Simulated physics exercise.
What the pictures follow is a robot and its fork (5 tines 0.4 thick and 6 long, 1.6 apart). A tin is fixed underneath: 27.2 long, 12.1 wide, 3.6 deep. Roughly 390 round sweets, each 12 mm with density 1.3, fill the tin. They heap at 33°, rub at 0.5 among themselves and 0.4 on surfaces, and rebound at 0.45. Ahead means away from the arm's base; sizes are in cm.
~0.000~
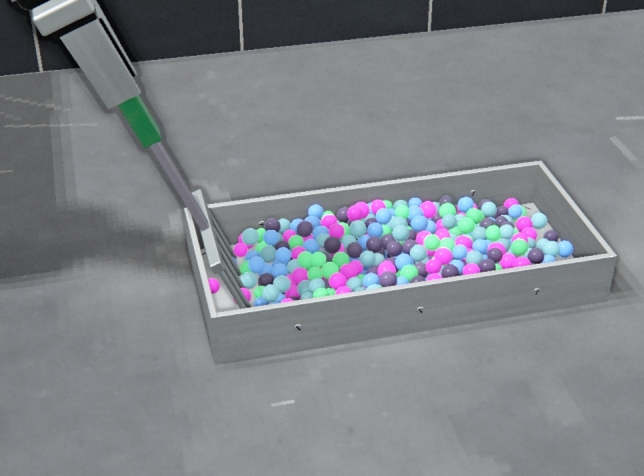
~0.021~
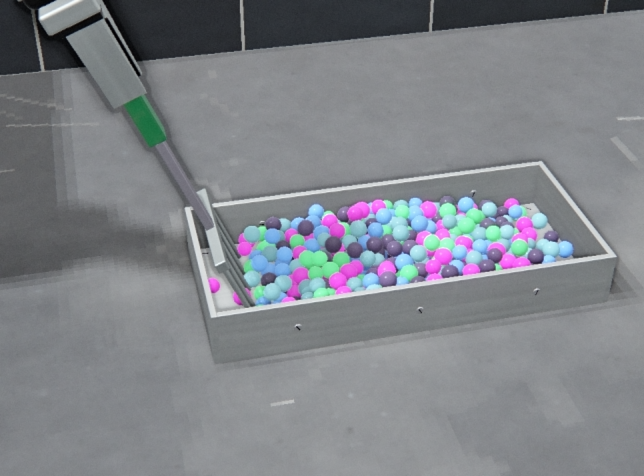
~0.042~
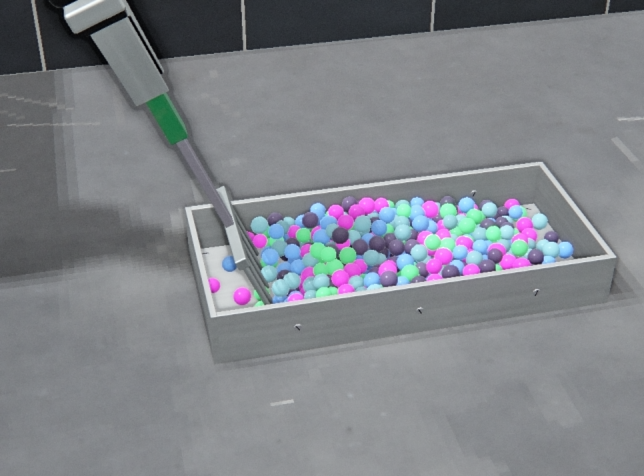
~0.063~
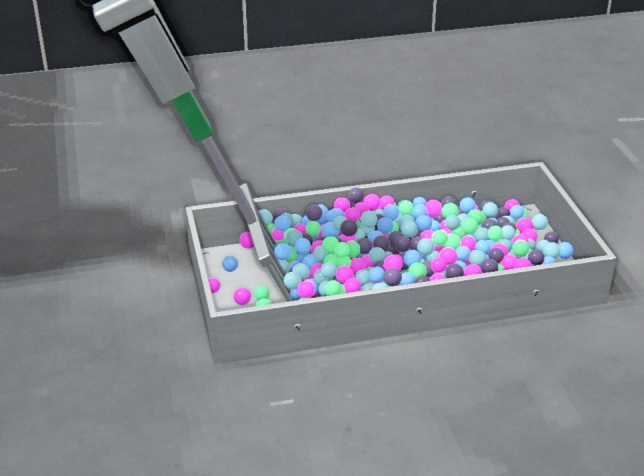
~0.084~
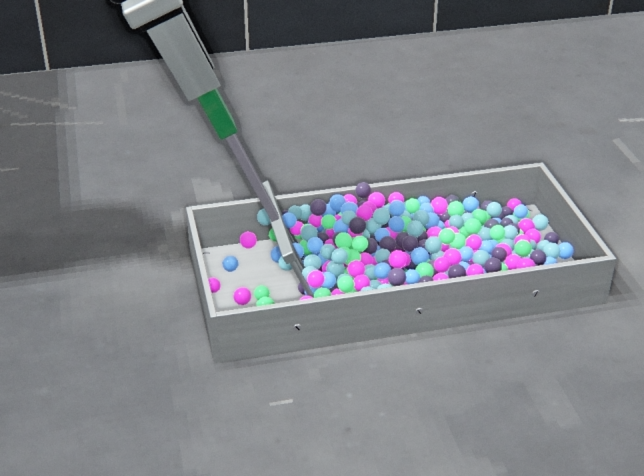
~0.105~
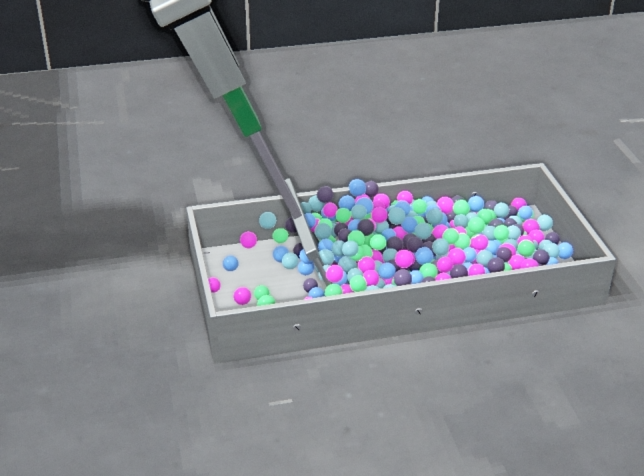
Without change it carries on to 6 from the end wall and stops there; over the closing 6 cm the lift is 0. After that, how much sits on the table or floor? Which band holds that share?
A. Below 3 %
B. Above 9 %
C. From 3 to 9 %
Above 9 % (B).
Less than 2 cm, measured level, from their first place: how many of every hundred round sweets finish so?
Roughly 10 percent of the load.
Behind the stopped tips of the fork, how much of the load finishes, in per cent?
Fraction behind tips: Near 30 in a hundred.
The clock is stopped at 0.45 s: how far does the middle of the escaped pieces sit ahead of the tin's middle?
Roughly 18 cm.
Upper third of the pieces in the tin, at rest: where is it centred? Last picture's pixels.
Centre, approx.: (532, 216).
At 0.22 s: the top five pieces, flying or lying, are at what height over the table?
Something like 8 cm, I'd say.
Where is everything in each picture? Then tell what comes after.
In the first picture, fork bar at (207, 230), sloping 68°; upper third of the load around (389, 246), from x 210 to 580, top at y 205; 390 in the tin.
In the second picture, fork bar at (212, 229), sloping 68°; upper third of the load around (389, 245), from x 210 to 580, top at y 205.
In the third picture, fork bar at (231, 226), sloping 68°; upper third of the load around (378, 244), from x 215 to 580, top at y 205.
In the fourth picture, fork bar at (254, 223), sloping 68°; upper third of the load around (379, 244), from x 215 to 580, top at y 195.
In the fifth picture, fork bar at (277, 221), sloping 68°; upper third of the load around (382, 241), from x 215 to 580, top at y 190.
In the sixth picture, fork bar at (299, 218), sloping 68°; upper third of the load around (384, 241), from x 215 to 580, top at y 190; 390 in the tin.
By 0.16 s, sloping 68°, highest piece 7 above the table; 390 in the tin.
By 0.22 s, sloping 68°, highest piece 8 above the table; 388 in the tin, 2 in flight or on the tool.
By 0.45 s, sloping 68°, highest piece 7 above the table; 296 in the tin, 89 on the table or floor, 5 in flight or on the tool.
By 1.15 s, sloping 68°, highest piece 6 above the table; 292 in the tin, 98 on the table or floor.
Final count, 292 in the tin, 98 on the table or floor. That is 25 % on the table or floor.
